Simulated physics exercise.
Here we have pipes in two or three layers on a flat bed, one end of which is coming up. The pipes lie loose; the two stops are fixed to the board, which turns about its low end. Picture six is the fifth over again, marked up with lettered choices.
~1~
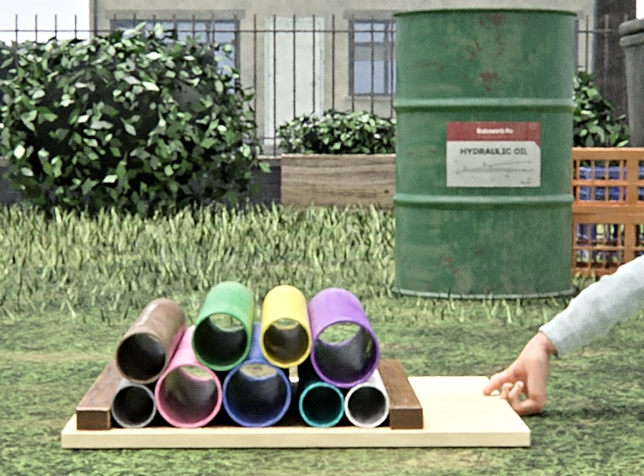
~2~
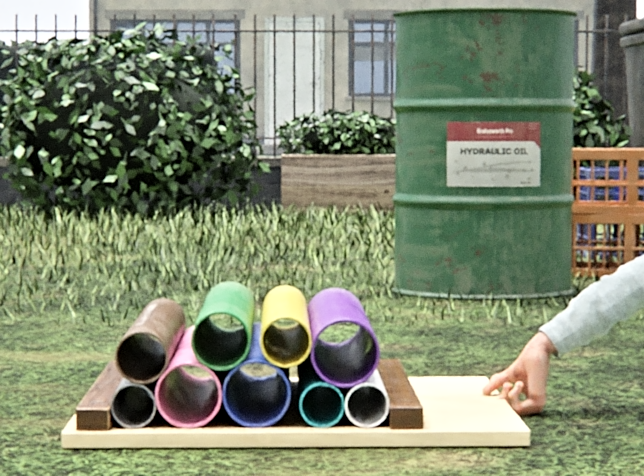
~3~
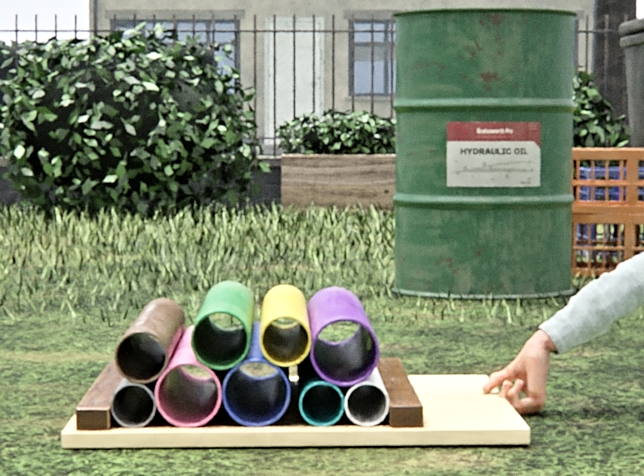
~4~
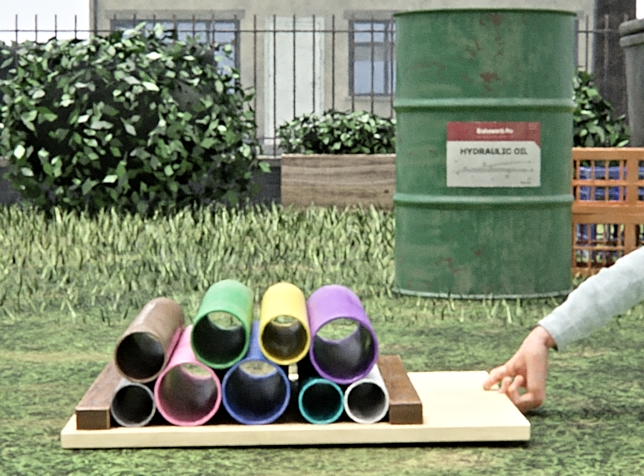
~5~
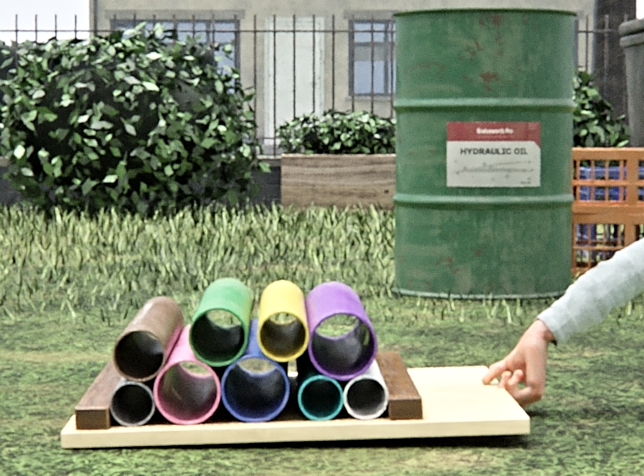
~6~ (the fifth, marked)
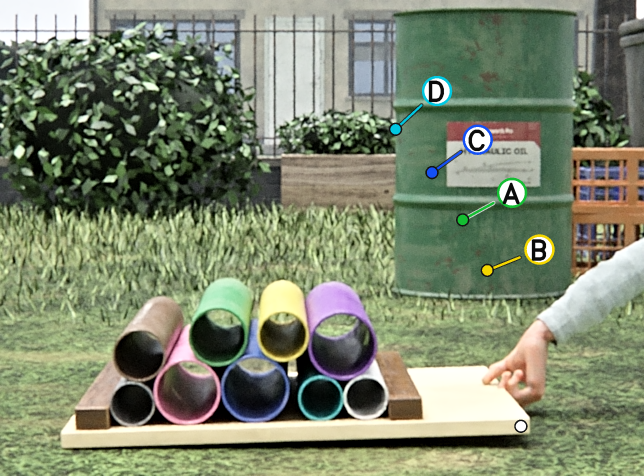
A flat board holding a loose stack of coloured pipes in two layers tilts up slightly as a hand lifts its right end, the pipes shifting little, on grass before a green oil drum and a leafy bush.
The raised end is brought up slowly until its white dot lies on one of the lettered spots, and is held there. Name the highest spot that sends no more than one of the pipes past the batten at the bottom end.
No higher than B.
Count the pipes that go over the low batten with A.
It comes to three.
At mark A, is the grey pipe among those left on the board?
The grey pipe: Yes.
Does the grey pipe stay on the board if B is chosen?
The grey pipe: Yes.
On the marked copy, A at (463, 220); B at (487, 271); C at (432, 173); D at (396, 129); the white dot at (521, 426).
Taking B. A third of the way, board at 15°.
Two thirds of the way, board at 22°.
When it is over, board at 22°, one over the low batten (brown).
As for the rest, A three over the low batten (yellow, green, brown); C three over the low batten (yellow, green, brown); D three over the low batten (yellow, green, brown).
